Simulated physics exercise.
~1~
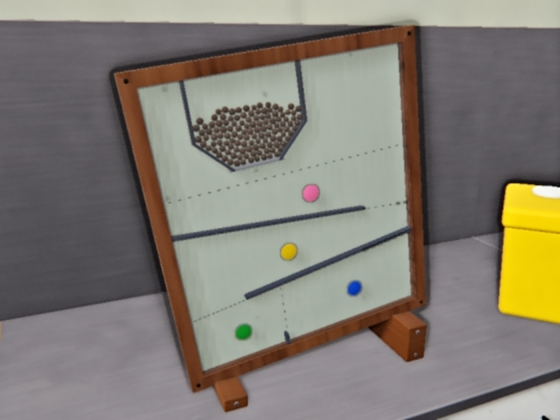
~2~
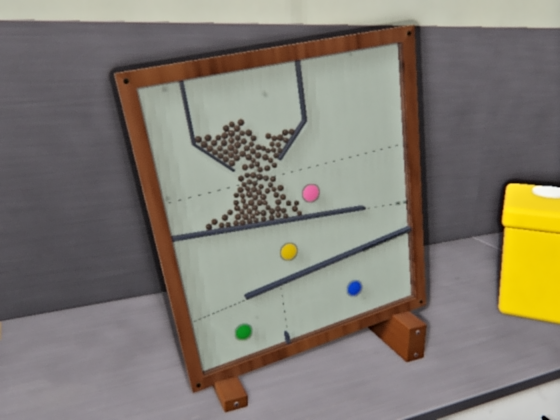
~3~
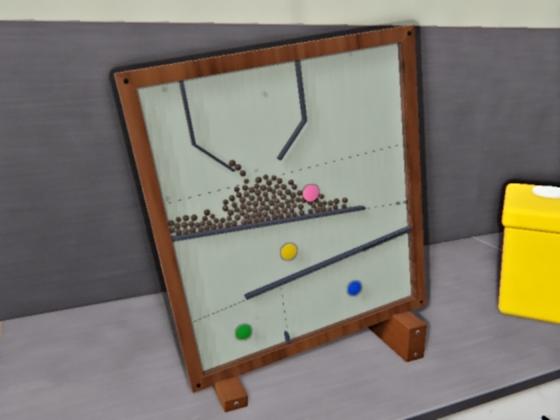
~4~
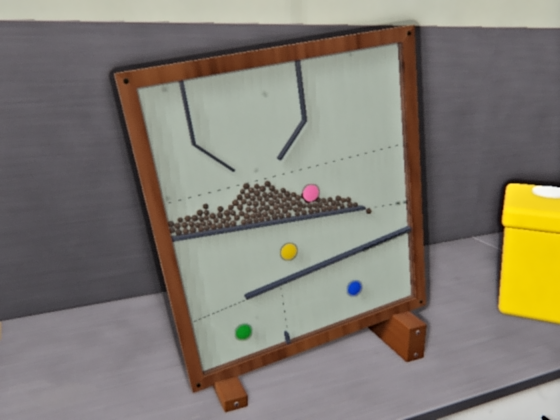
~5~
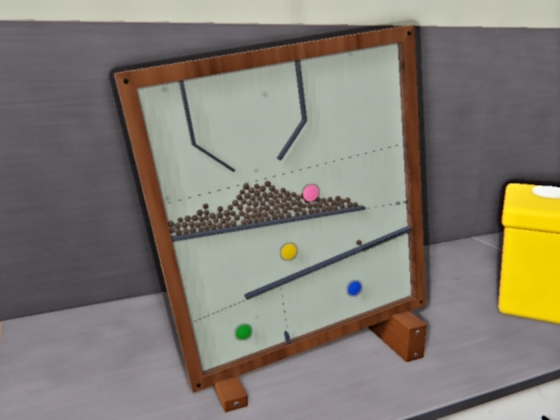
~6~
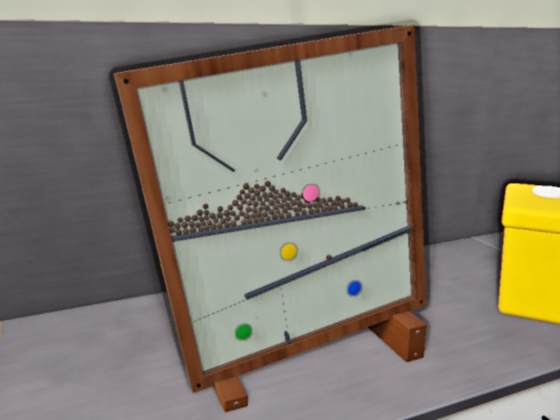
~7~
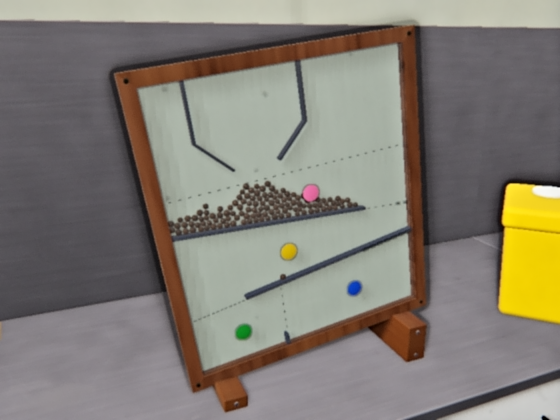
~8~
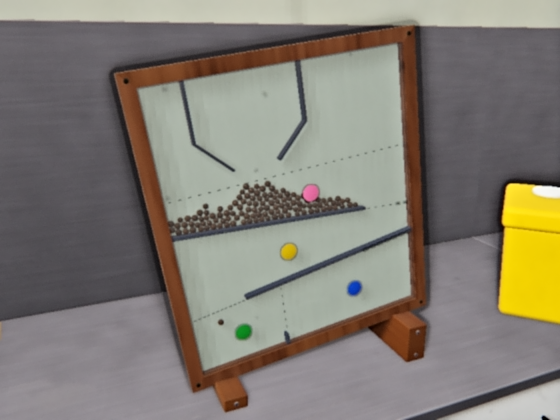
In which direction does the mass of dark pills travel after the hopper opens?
The pills move down, falling out of the hopper onto the ramp below it.
